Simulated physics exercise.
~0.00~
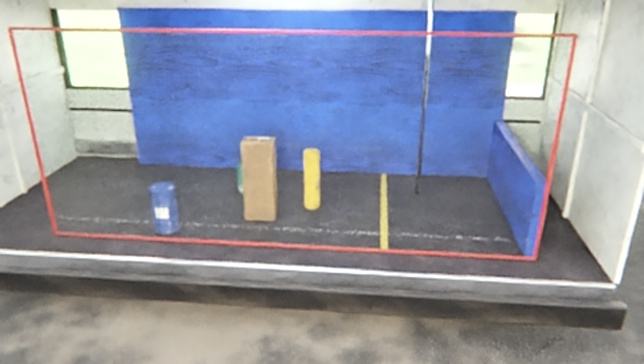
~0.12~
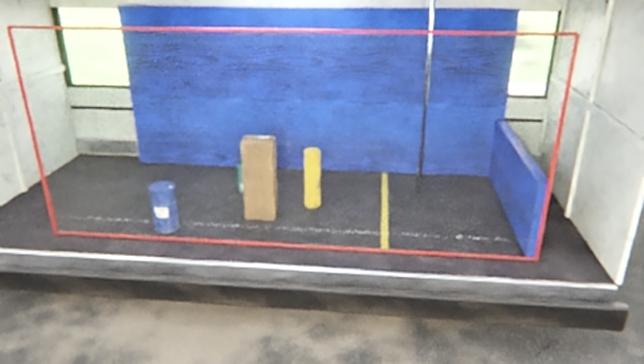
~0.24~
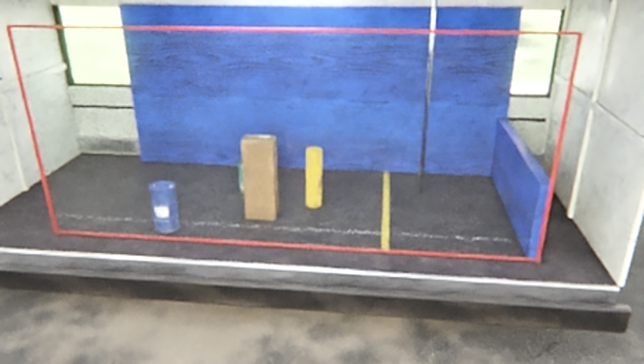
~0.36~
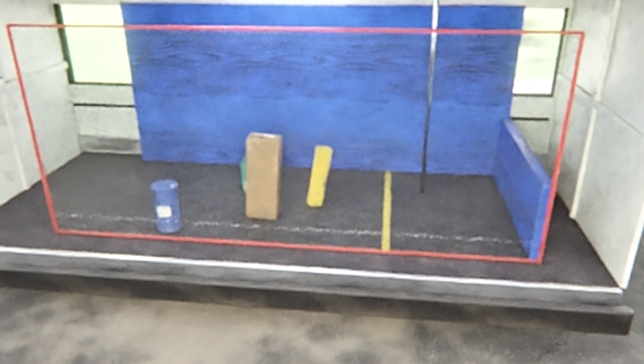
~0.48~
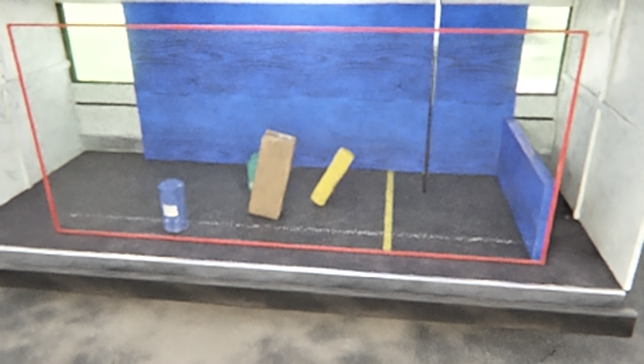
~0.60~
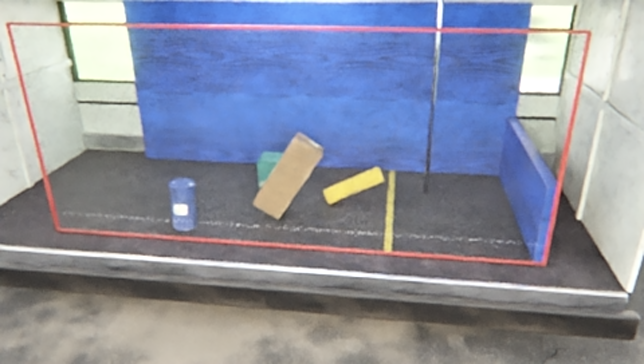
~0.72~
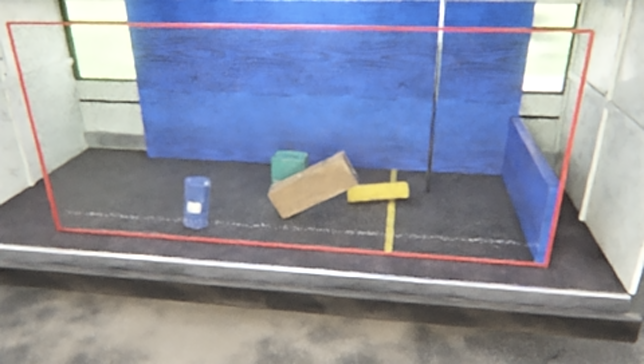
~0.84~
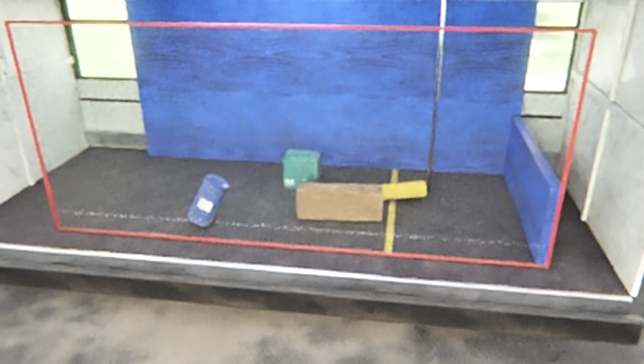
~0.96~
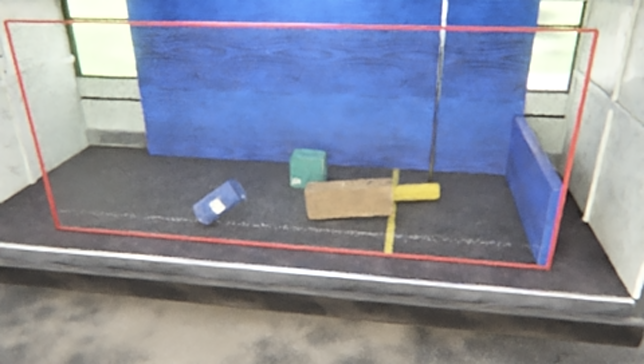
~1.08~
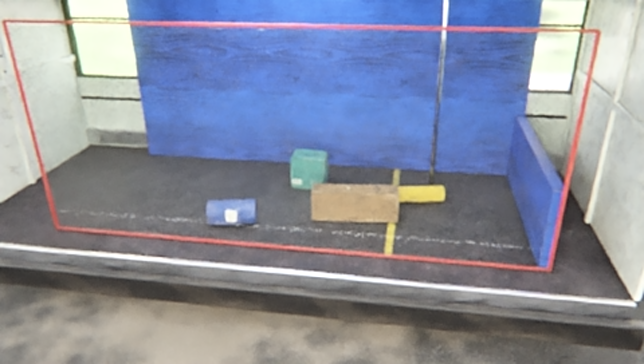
Yellow roll and brown tall box toppling right, teal carton sliding, blue drum tipping over last; only the roll crosses the yellow line.
